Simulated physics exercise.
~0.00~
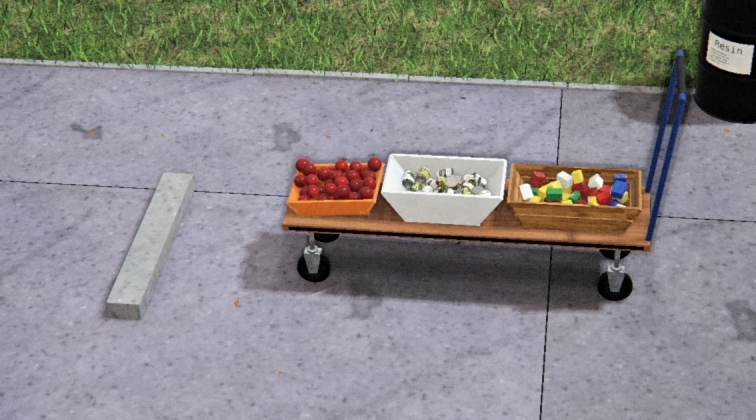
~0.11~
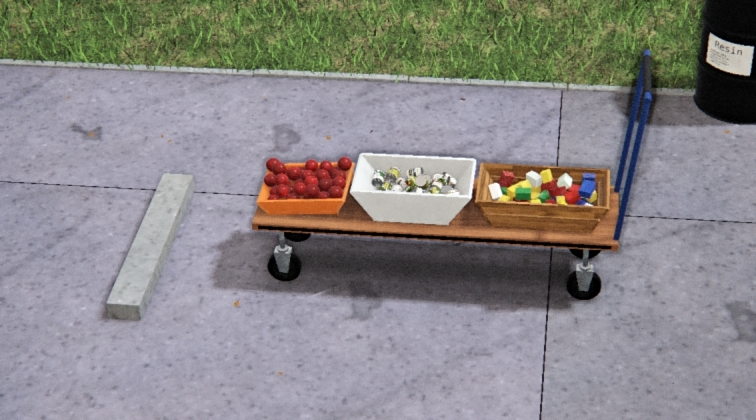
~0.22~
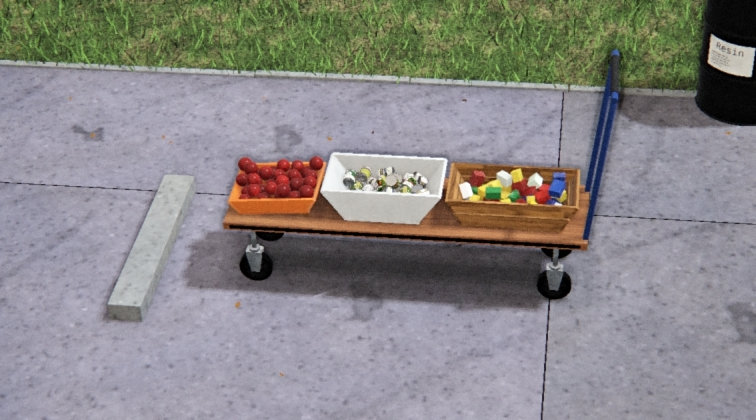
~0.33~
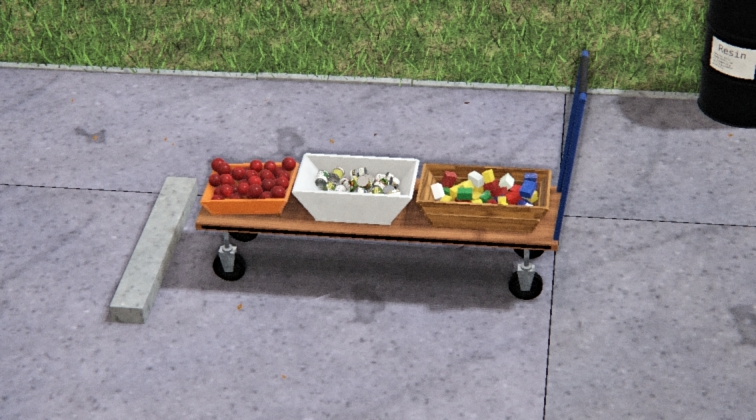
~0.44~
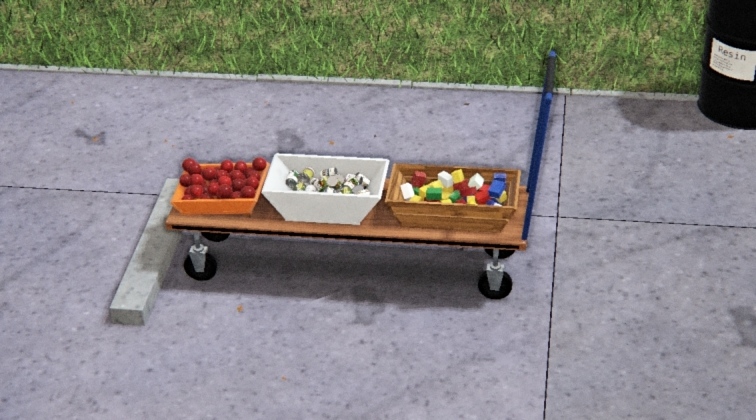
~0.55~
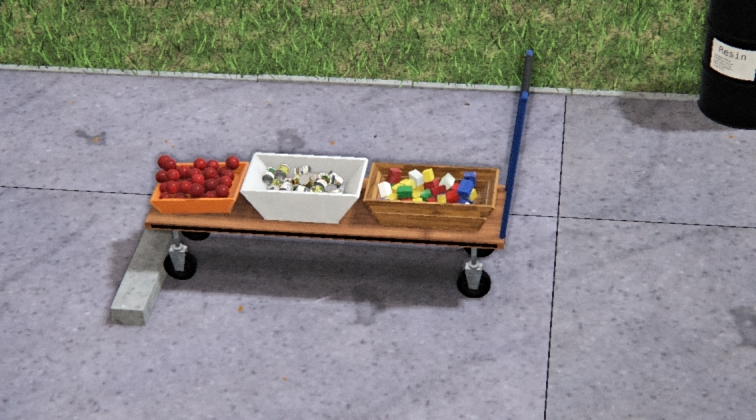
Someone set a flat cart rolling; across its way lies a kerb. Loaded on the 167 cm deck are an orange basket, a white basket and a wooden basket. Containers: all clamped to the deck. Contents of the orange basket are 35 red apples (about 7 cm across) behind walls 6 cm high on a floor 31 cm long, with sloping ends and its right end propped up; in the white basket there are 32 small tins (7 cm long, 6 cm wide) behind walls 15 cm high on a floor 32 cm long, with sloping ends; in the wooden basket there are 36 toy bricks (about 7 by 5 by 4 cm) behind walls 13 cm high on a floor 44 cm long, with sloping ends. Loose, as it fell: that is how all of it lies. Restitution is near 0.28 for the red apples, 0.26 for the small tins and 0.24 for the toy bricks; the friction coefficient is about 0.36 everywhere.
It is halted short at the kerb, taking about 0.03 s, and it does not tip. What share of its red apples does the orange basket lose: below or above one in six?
The dropped share sits above one sixth.
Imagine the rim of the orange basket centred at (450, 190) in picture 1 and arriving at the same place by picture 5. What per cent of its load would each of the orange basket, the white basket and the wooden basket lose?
Result - orange basket: 60 per cent; white basket: 10 per cent; wooden basket: 0 per cent.
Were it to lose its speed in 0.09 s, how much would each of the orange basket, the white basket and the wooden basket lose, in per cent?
You'd end up with orange basket at 30 %, white basket at 0 % and wooden basket at 0 %.
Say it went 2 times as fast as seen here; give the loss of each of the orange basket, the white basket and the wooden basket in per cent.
In that case the orange basket sheds 60 per cent, the white basket 10 per cent and the wooden basket 0 per cent.
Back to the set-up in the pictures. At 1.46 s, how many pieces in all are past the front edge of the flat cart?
Roughly 8 pieces.
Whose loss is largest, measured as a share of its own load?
Result: Orange basket.
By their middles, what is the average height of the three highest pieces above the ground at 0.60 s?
Close to 52 cm, on average.
After 0.60 s, 2 of 35 out of the orange basket, 0 of 32 out of the white basket and 0 of 36 out of the wooden basket.
After 0.72 s, 5 of 35 out of the orange basket, 0 of 32 out of the white basket and 0 of 36 out of the wooden basket.
After 0.95 s, 9 of 35 out of the orange basket, 0 of 32 out of the white basket and 0 of 36 out of the wooden basket.
Outcome (at 1.46 s), 9 of 35 out of the orange basket, 0 of 32 out of the white basket and 0 of 36 out of the wooden basket. Asked share, 9 of 35, 26 per cent.
